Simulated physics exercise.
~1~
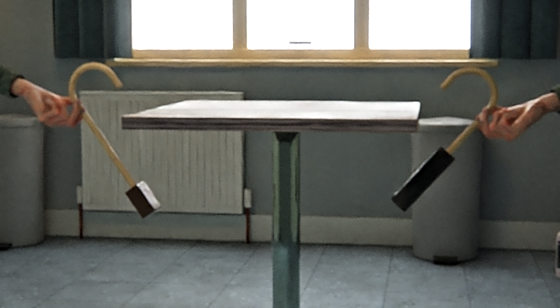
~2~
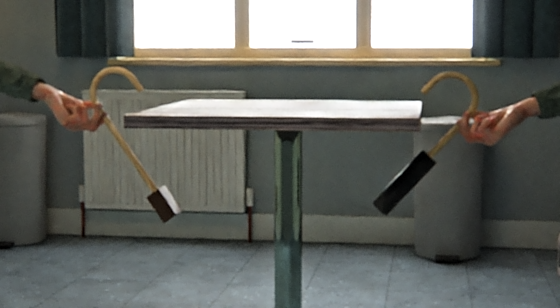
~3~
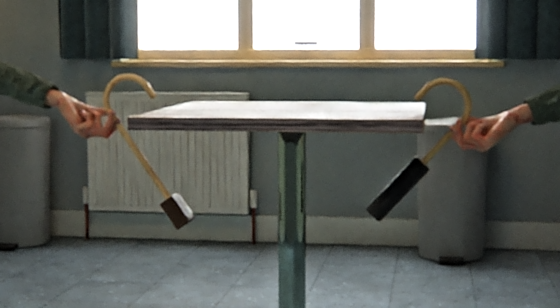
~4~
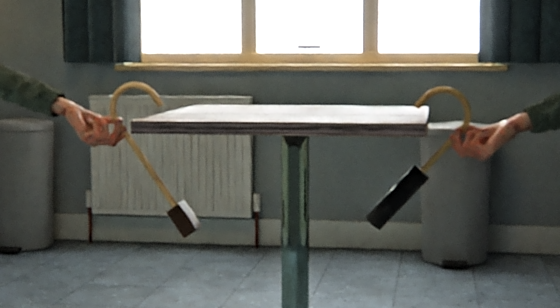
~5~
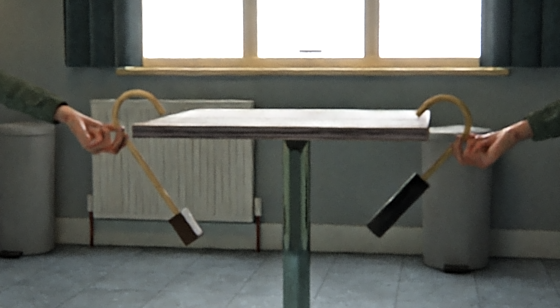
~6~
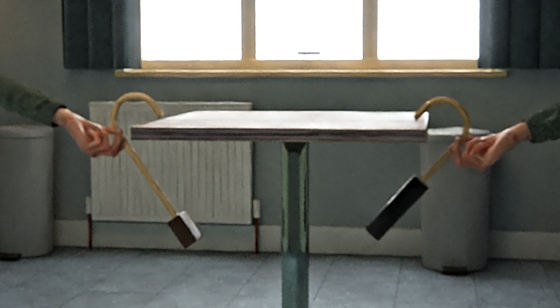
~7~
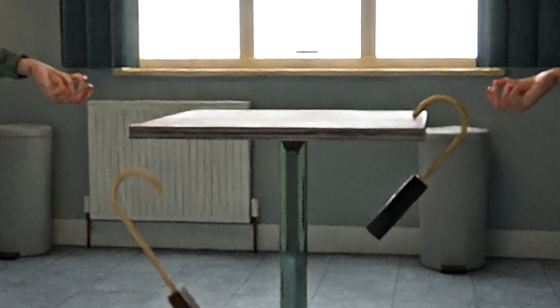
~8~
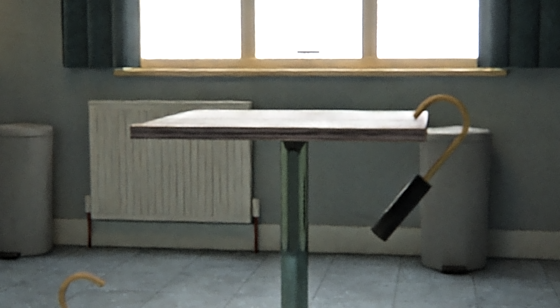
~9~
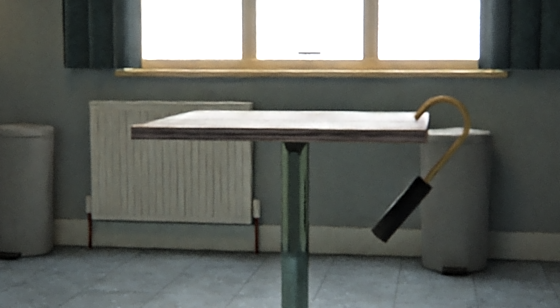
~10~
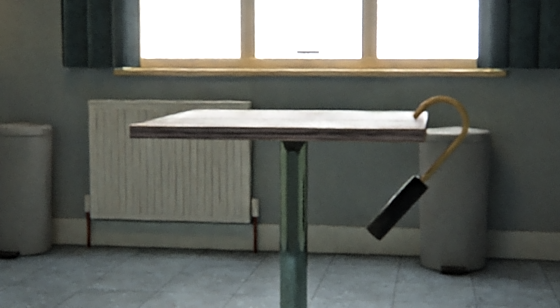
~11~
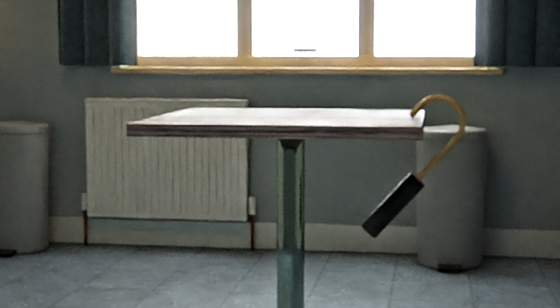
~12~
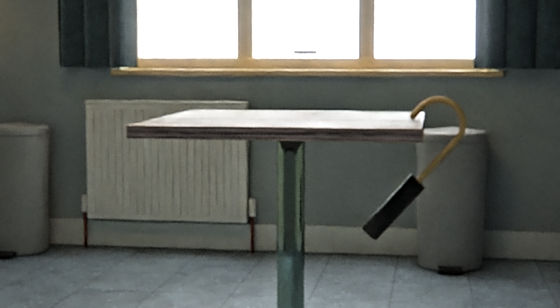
Two hands, one reaching in from each side, hold crook-handled objects beside a small table with a green leg, seen from the front in a grey-walled room with a bright window, a radiator and two bins. The left hand has a brown brush with a pale edge, the right a black umbrella-like thing. They move inward and hook the crooks at opposite ends of the tabletop. Both hands then let go and draw back. The brown brush drops at once, tilting and falling leftward out of view toward the floor, while the black one stays hanging still from the right edge.
